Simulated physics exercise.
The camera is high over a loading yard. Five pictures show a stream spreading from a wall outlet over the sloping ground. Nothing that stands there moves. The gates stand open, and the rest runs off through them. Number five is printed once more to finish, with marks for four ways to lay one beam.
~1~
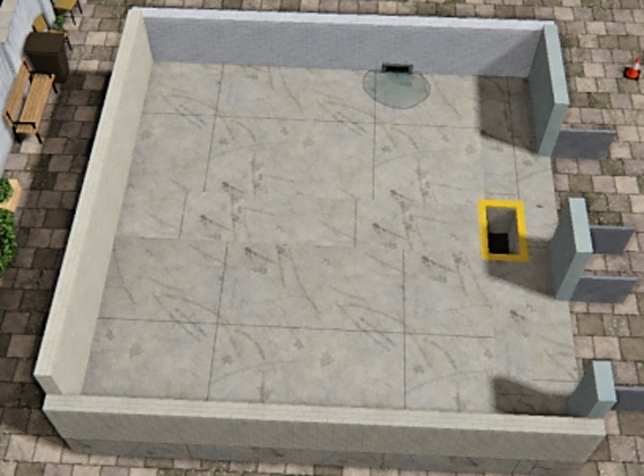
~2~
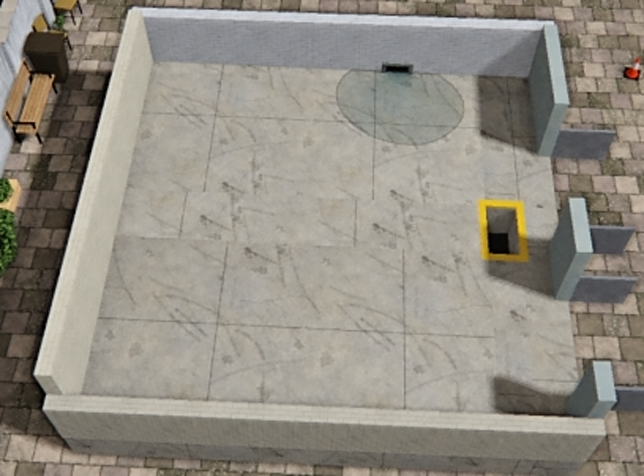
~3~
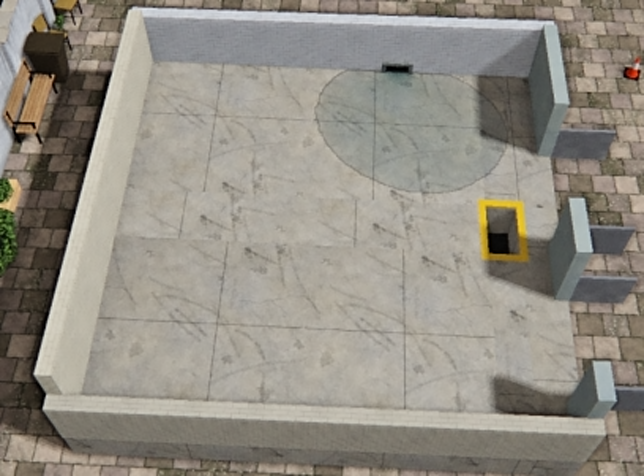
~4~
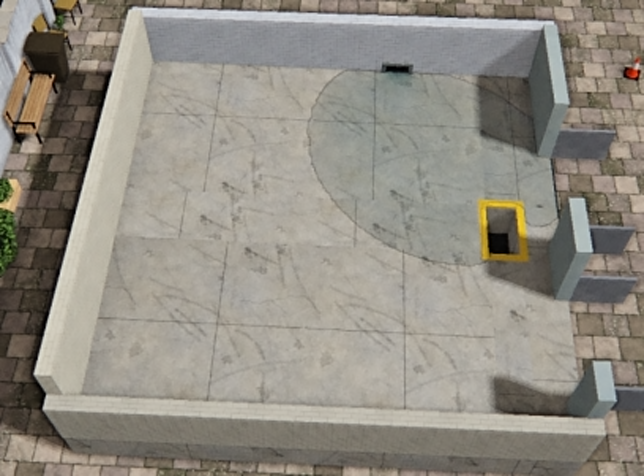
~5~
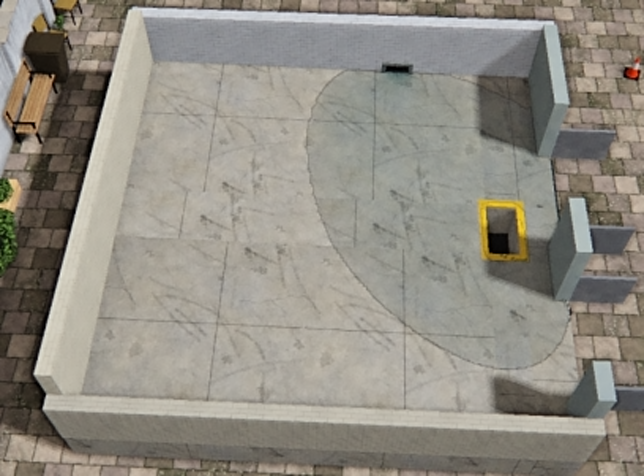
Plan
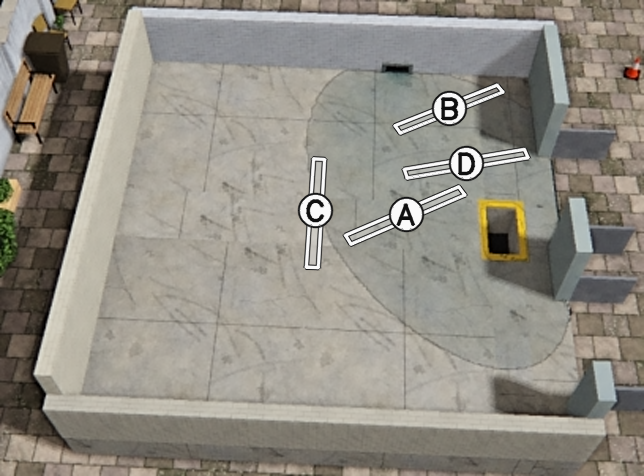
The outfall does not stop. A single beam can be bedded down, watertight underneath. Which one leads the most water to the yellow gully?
C beats the others.
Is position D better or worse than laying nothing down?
It is worse.
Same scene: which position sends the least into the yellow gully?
That would be D.
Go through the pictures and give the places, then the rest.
In the first frame, outfall at (397, 68); yellow gully at (503, 230); open gate at (560, 350); open gate at (543, 200); front seen at (384, 101), 2 % of the ground wet; yellow gully still dry.
In the second frame, front seen at (400, 141), 6 % of the ground wet; yellow gully still dry.
In the third frame, front seen at (480, 175), 14 % of the ground wet; yellow gully still dry.
In the fourth frame, front seen at (457, 259), 25 % of the ground wet; yellow gully taking water.
In the fifth frame, front seen at (530, 357), 35 % of the ground wet; yellow gully taking water.
On the marked copy, A from (348, 239) to (461, 190); B from (397, 129) to (500, 88); C from (312, 267) to (319, 159); D from (405, 173) to (526, 153).
If A is chosen, about 21 % of the stream goes into the yellow gully, about 79 % out by the gates.
If B is chosen, about 14 % of the stream goes into the yellow gully, about 85 % out by the gates.
If C is chosen, about 32 % of the stream goes into the yellow gully, about 67 % out by the gates.
If D is chosen, about 9 % of the stream goes into the yellow gully, about 87 % out by the gates.
